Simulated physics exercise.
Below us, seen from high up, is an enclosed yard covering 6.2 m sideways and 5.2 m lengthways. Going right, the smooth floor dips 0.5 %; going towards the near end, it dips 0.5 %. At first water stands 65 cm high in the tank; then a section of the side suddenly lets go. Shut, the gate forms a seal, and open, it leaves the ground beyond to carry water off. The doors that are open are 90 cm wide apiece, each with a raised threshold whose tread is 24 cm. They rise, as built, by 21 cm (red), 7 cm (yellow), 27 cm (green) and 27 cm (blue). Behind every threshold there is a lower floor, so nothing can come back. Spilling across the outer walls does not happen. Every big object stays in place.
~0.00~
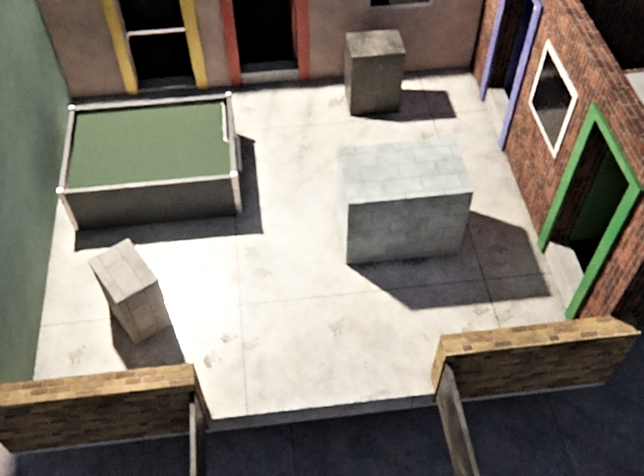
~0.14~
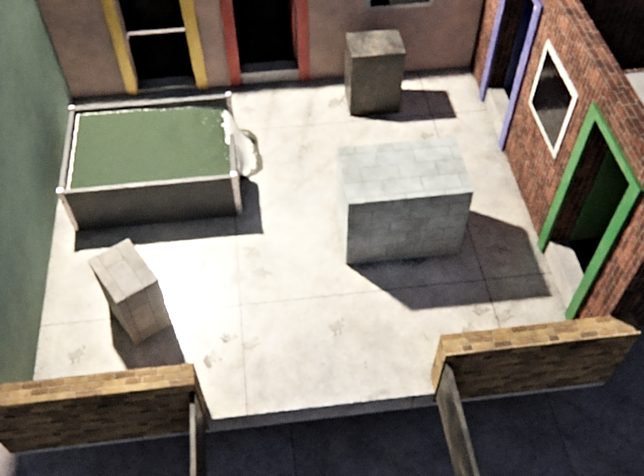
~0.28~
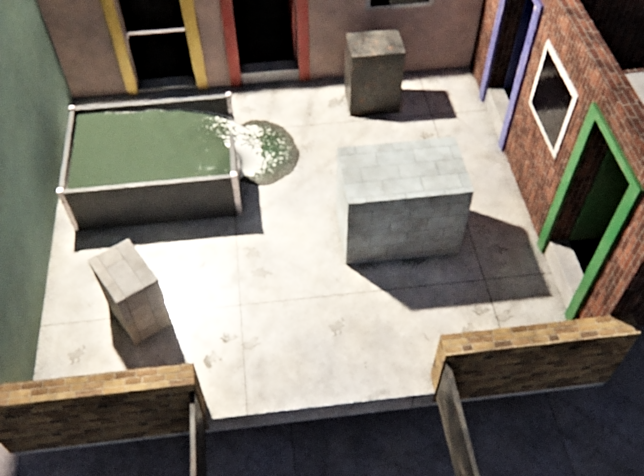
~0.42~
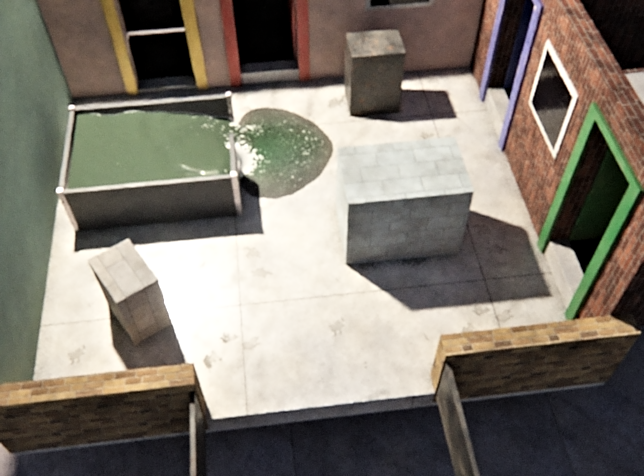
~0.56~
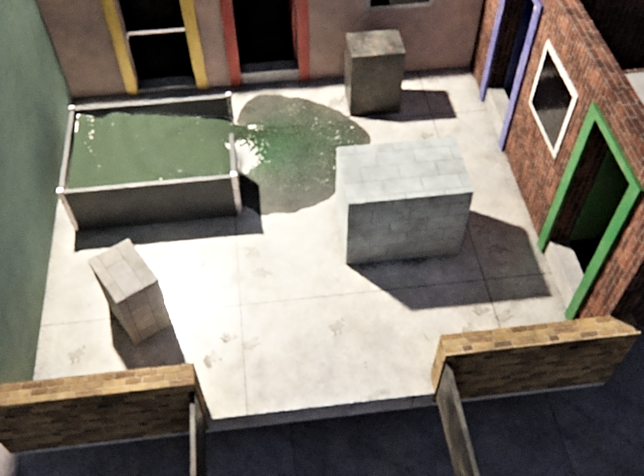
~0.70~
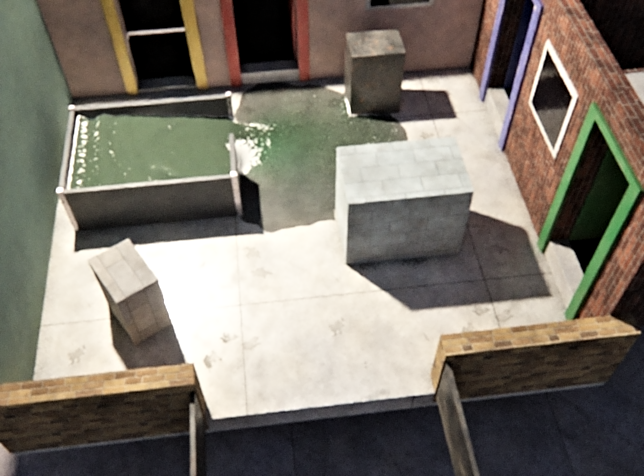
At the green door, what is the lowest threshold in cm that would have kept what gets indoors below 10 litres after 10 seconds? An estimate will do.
Somewhere near 7.5 cm.
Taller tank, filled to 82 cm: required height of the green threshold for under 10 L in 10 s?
About 10.0 cm.
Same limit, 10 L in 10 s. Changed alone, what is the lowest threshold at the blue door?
The blue one would have to be about 22 cm high.
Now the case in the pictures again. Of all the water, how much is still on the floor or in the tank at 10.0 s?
Something like 94 per cent of it remains.
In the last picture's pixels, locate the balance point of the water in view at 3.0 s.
Centre of mass: About (284, 162) px.
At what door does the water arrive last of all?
Door: Yellow.
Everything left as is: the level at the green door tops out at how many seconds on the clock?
Crest at t of about 9.5 s.
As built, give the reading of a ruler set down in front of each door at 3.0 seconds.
In cm - red: 11, yellow: 1, green: 5, blue: 22.
After 1.4 s water covers 25 % of the floor, deepest (34 cm) near (245, 149); it has not reached the green door.
After 3.0 s water covers 40 % of the floor, deepest (24 cm) near (490, 127); 5 cm at the green door, 0 litres in over its 27 cm threshold.
After 10.0 s water covers 95 % of the floor, deepest (12 cm) near (533, 361); 9 cm at the green door, 0 litres in over its 27 cm threshold.
At the green door as built, the water arrived by 2.4 s and peaked near 10 cm at 9.4 s.
Run again over the same 10 s with other heights there, 15 litres in over 6.5 cm, 7 litres over 8.5 cm. The limit of 10 litres is kept from about 7.5 cm up.
